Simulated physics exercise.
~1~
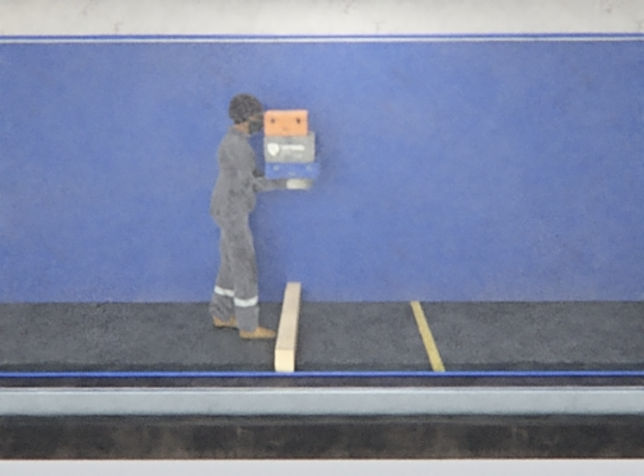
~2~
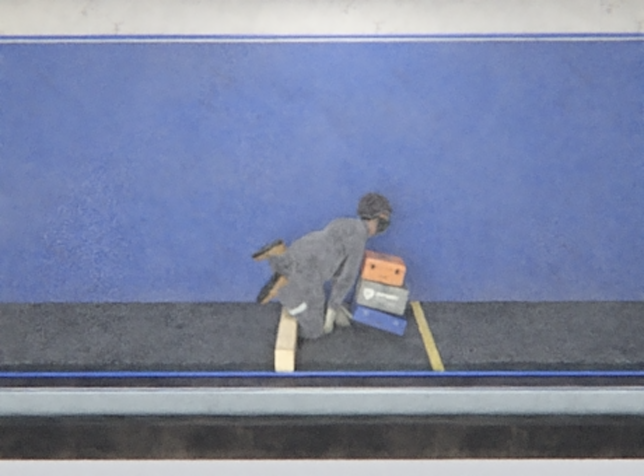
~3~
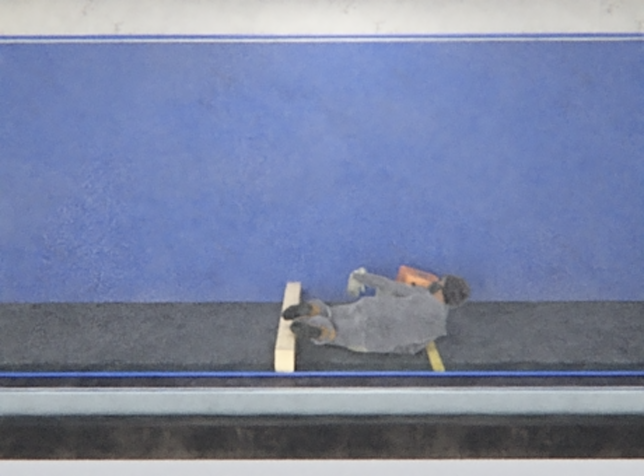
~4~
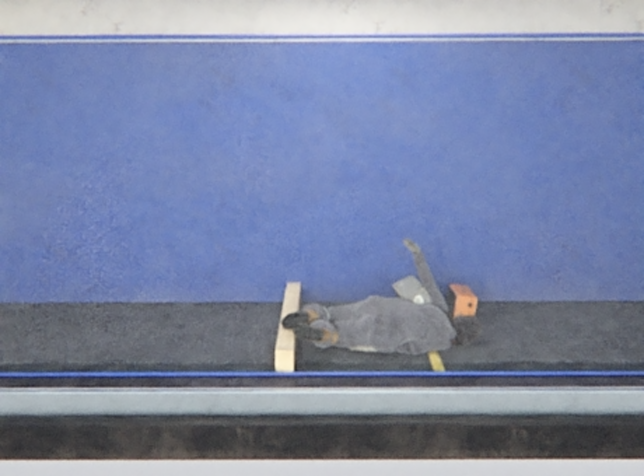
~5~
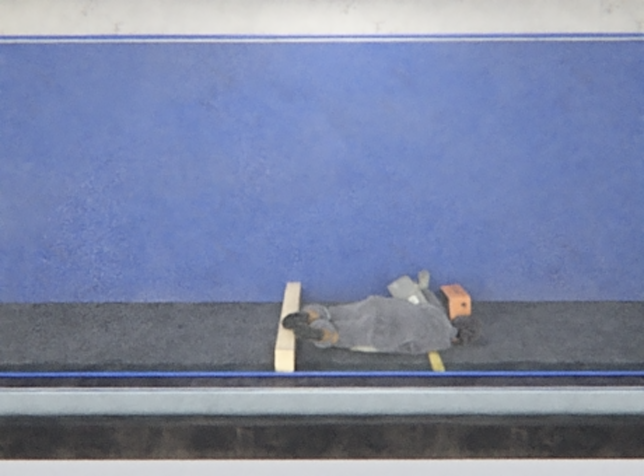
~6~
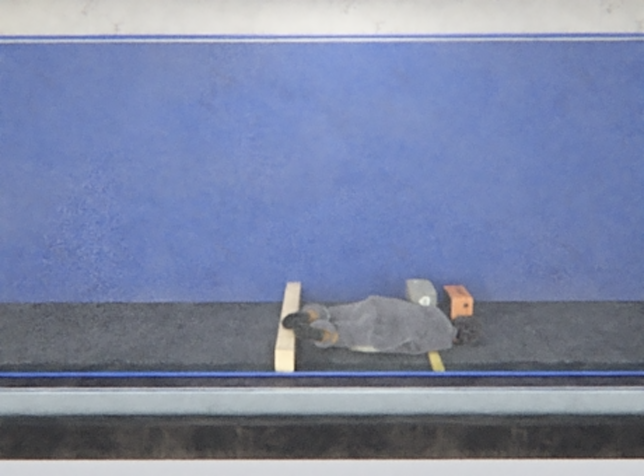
Against a blue wall, a person carrying three stacked toolboxes pitches forward over a low rail and ends lying across the yellow line.
